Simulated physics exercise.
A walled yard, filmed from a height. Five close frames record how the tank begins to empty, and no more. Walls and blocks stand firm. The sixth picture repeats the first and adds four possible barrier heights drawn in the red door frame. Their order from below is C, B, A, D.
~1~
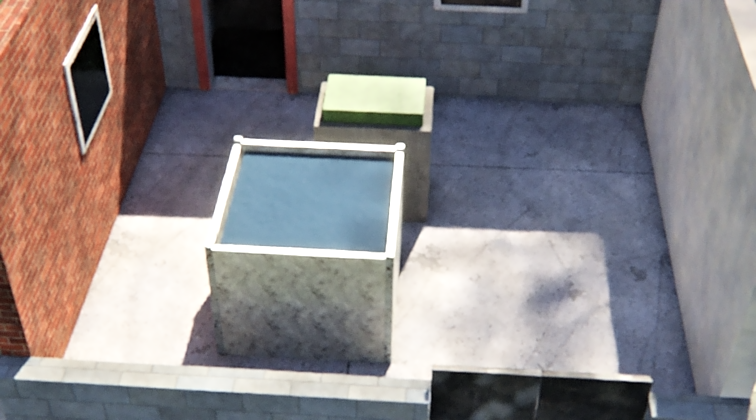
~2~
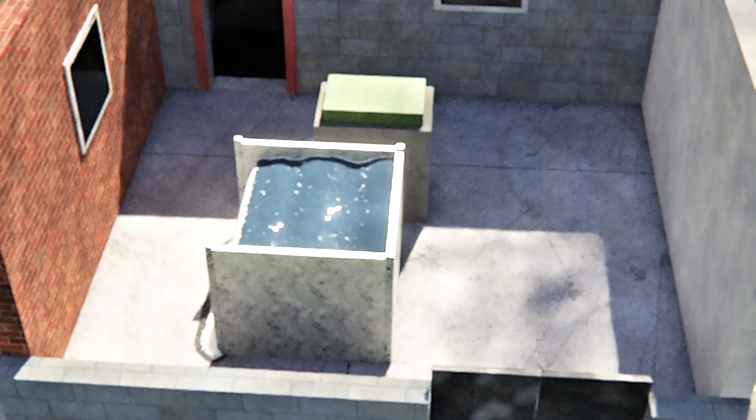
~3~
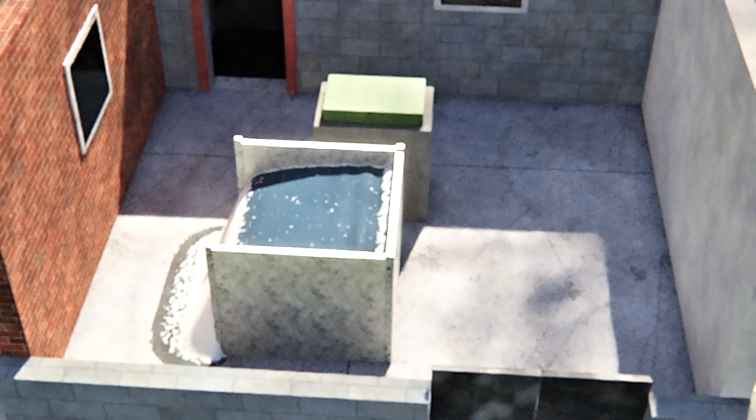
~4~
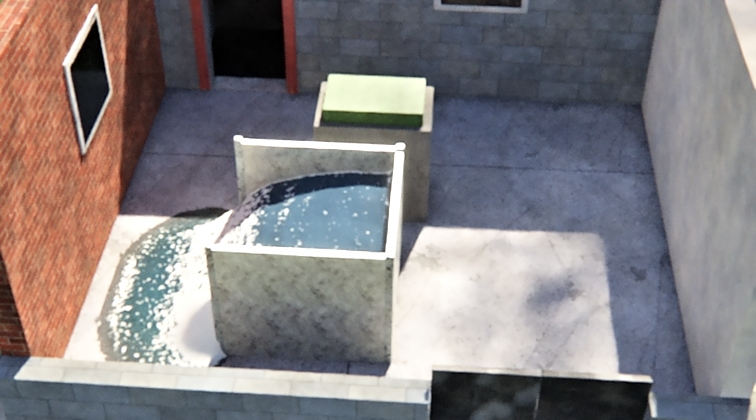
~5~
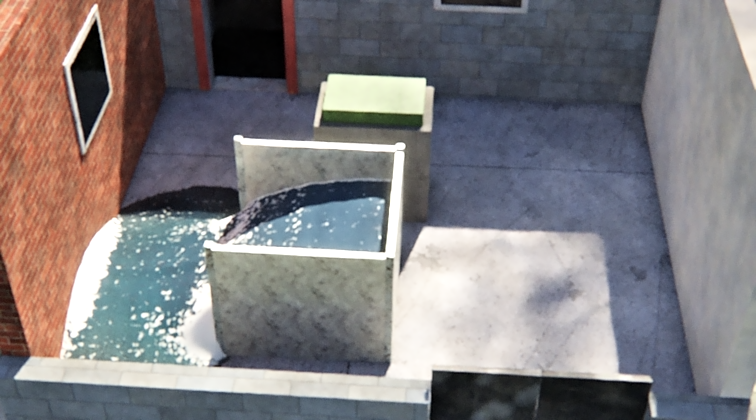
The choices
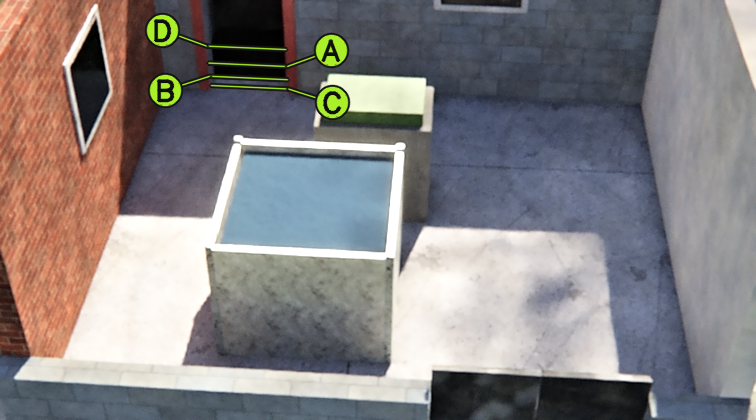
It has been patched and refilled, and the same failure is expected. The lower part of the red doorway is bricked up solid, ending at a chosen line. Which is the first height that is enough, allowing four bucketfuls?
A is the one.
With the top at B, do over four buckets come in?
Yes, that goes wrong.
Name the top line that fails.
Line B.
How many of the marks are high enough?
Two of the four.
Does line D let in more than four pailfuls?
No, not at all.
In lime, A at (247, 64); B at (248, 78); C at (249, 87); D at (246, 47); from the bottom up C, B, A, D.
With A, a splash gets over, under a bucket.
With B, about 10 bucketfuls get in.
With C, dozens of bucketfuls pour in.
With D, nothing gets over.
